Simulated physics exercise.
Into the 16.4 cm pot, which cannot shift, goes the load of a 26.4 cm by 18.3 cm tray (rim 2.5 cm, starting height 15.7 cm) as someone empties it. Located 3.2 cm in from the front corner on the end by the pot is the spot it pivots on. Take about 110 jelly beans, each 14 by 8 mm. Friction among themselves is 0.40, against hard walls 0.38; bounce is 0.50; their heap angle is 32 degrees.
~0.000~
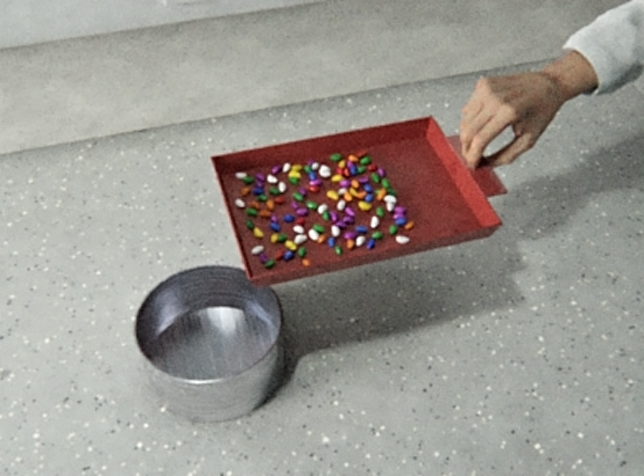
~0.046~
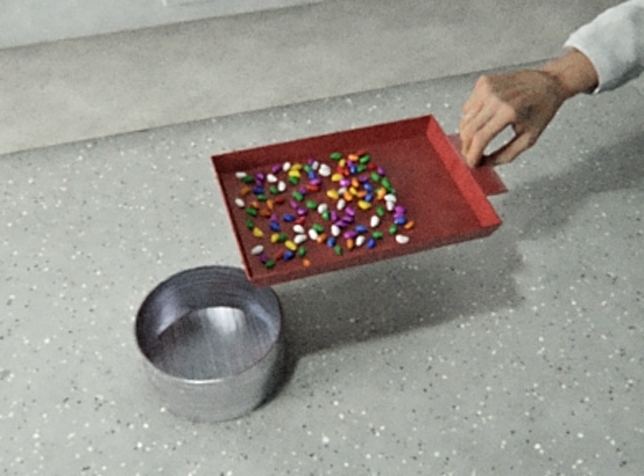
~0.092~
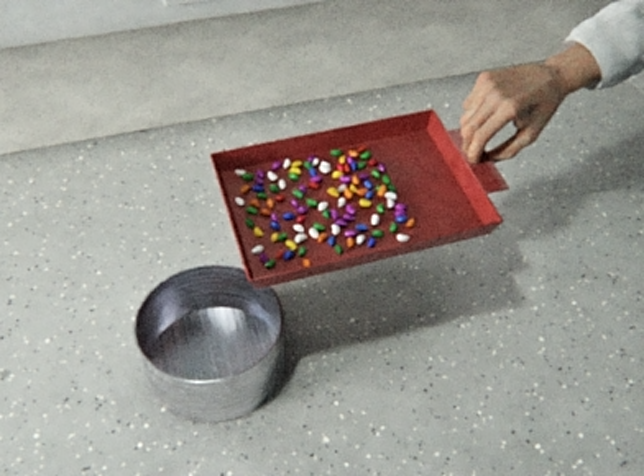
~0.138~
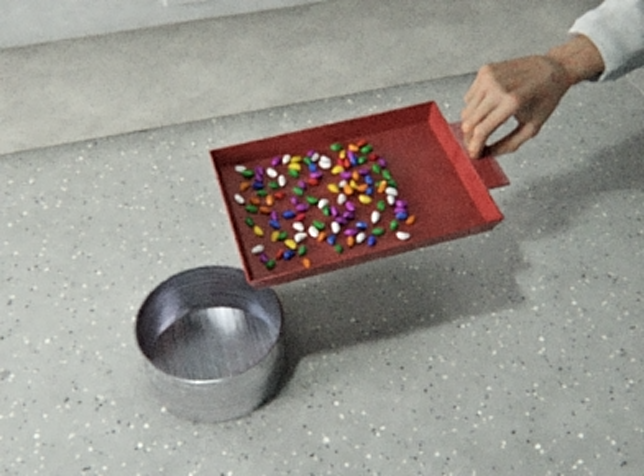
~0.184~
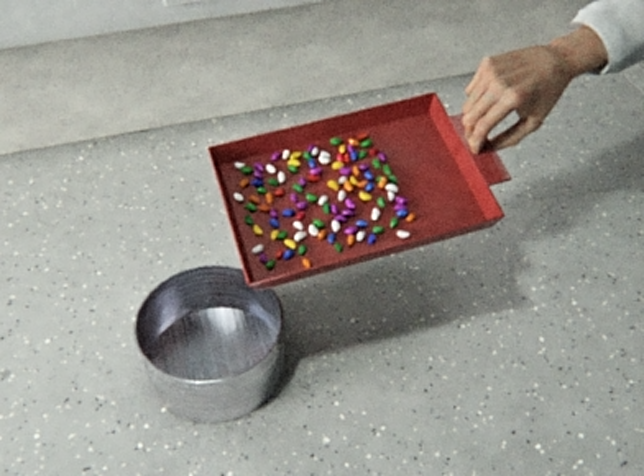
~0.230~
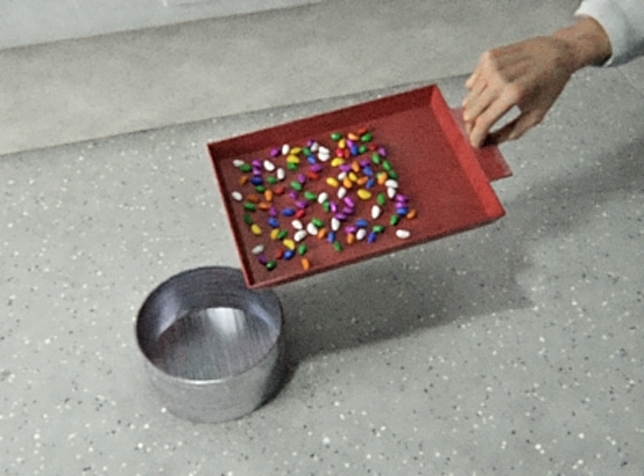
In the video, a hand holds a red tray scattered with colorful jelly beans above a gray speckled surface, beside a round metal pot, and gradually raises the tray's right side while the jelly beans stay spread across it.
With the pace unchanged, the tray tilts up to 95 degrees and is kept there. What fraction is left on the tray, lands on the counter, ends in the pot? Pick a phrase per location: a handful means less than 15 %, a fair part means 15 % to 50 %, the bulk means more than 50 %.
Tray: A handful, counter: A fair part, pot: The bulk.
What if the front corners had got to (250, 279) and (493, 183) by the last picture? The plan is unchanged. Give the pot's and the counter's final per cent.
Final per cent - pot 100, counter 0.
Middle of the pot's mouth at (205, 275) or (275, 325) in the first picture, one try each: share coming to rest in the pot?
0 and 100 %.
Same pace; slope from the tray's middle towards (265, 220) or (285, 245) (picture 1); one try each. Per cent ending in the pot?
Approximately 65 percent, then 100 percent.
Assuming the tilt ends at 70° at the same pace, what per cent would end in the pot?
In that case it comes to about 30 in a hundred.
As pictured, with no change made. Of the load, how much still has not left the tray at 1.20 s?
Estimate: Near 90 in a hundred.
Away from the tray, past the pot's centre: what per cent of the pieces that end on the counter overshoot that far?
Around 20 per cent, give or take.
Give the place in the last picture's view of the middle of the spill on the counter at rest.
Look close to (284, 426) in the last picture.
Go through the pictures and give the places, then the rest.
In the first frame, tray tilt 0 degrees, front corners at (255, 272) and (493, 220); middle of the pieces at (323, 208); pot at (208, 319).
In the second frame, tray tilt 1 degrees, front corners at (255, 272) and (493, 219); middle of the pieces at (323, 208).
In the third frame, tray tilt 2 degrees, front corners at (255, 273) and (493, 218); middle of the pieces at (324, 206).
In the fourth frame, tray tilt 5 degrees, front corners at (255, 275) and (494, 215), lowest corner left front; middle of the pieces at (324, 203).
In the fifth frame, tray tilt 8 degrees, front corners at (254, 277) and (495, 212), lowest corner left front; middle of the pieces at (323, 200).
In the sixth frame, tray tilt 12 degrees, front corners at (254, 279) and (496, 210), lowest corner left front; middle of the pieces at (323, 197); pot at (209, 320). The tray's pace is about 70 degrees a second.
Then, at 0.81 s, tilt 51 degrees; the tray holds 100 %, the pot 0 %.
After 1.20 s, tilt 77 degrees; the tray holds 90 %, the pot 5 %.
After 1.67 s, tilt 95 degrees; the tray holds 5 %, the pot 65 %.
In the end, at 2.7 s, tray 0 %, counter 30 %, pot 70 %.
